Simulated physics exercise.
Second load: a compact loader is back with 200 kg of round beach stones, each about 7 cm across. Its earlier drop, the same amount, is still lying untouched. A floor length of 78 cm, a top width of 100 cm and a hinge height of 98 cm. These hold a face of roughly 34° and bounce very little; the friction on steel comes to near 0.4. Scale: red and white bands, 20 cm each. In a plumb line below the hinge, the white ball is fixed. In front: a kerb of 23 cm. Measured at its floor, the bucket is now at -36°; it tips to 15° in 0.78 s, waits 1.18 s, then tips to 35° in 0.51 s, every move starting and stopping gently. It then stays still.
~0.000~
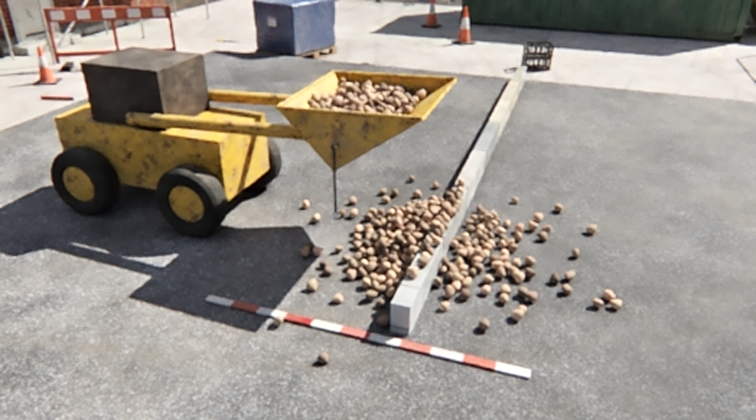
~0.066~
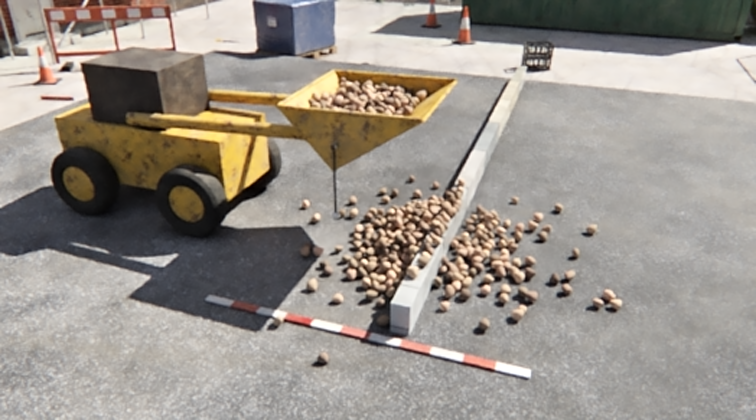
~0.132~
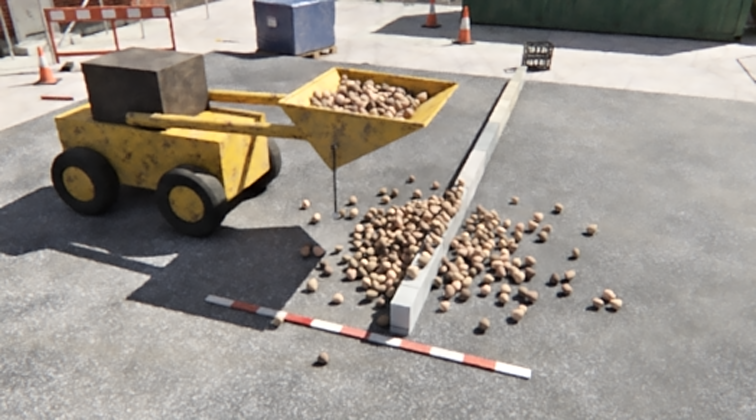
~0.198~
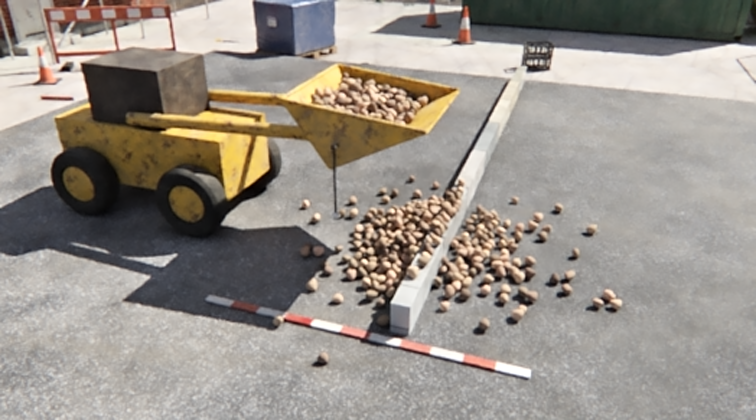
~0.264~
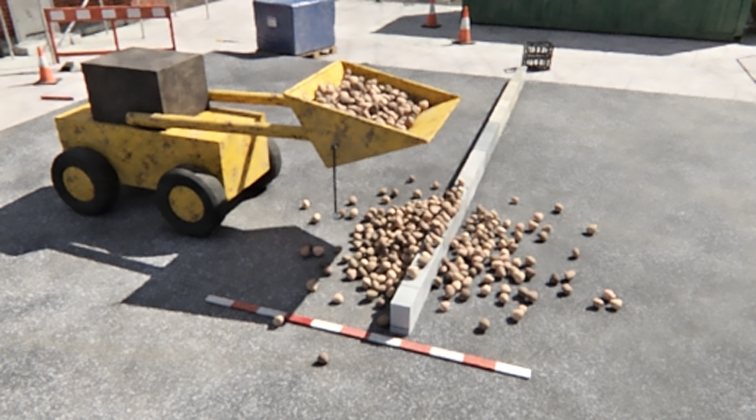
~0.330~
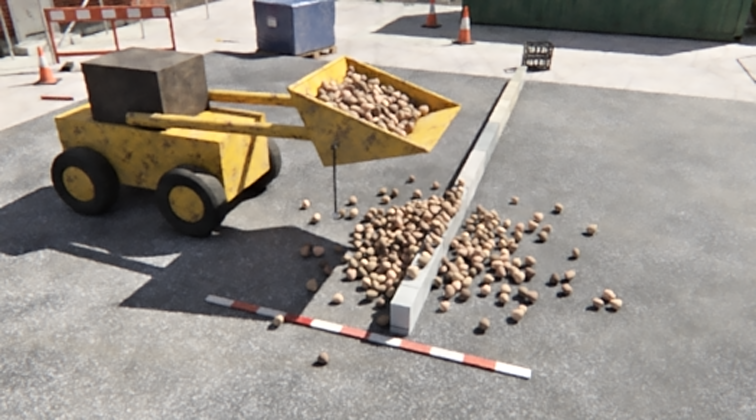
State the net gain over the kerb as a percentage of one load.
84 %.
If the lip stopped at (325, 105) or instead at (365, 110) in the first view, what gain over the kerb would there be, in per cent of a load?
0 %, then 5 %.
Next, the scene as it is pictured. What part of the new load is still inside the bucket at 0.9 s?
It keeps some 100 percent of its load.
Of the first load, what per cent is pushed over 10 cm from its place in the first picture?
About 10 per cent.
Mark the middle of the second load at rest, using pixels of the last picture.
Around (473, 244) in the last picture.
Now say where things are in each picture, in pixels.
The bucket is at -36°, its lip at (423, 119); the top of the load is at (361, 92). The earlier load is highest near (443, 221), 27 cm above ground level, 77 % on this side of the kerb, 23 % over the kerb, in the first frame.
The bucket is at -35°, its lip at (423, 121); the top of the load is at (361, 92); the stones move at 0.1 m/s on average, in the second frame.
Lip at (425, 125), floor tilted -32°, highest stones at (346, 90); the stones move at 0.2 m/s on average, in the third frame.
Lip at (427, 133), floor tilted -28°, highest stones at (344, 88); the stones move at 0.2 m/s on average, in the fourth frame.
Lip at (428, 142), floor tilted -22°, highest stones at (345, 84); the stones move at 0.3 m/s on average, in the fifth frame.
The bucket is at -16°, its lip at (429, 151); the top of the load is at (348, 82); the stones move at 0.3 m/s on average, in the sixth frame.
After 0.6 s the floor is at 7°; in per cent of one load, 100 in the bucket, 77 on this side of the kerb, 23 over the kerb; the foremost stones are at (585, 277).
After 0.9 s the floor is at 15°; in per cent of one load, 100 in the bucket, 77 on this side of the kerb, 23 over the kerb; the foremost stones are at (585, 277).
After 2.9 s the floor is at 35°; in per cent of one load, 0 in the bucket, 94 on this side of the kerb, 106 over the kerb; the foremost stones are at (591, 281).
After 5.4 s the floor is at 35°; in per cent of one load, 0 in the bucket, 93 on this side of the kerb, 107 over the kerb; the foremost stones are at (591, 281). Net gain over the kerb, 84.
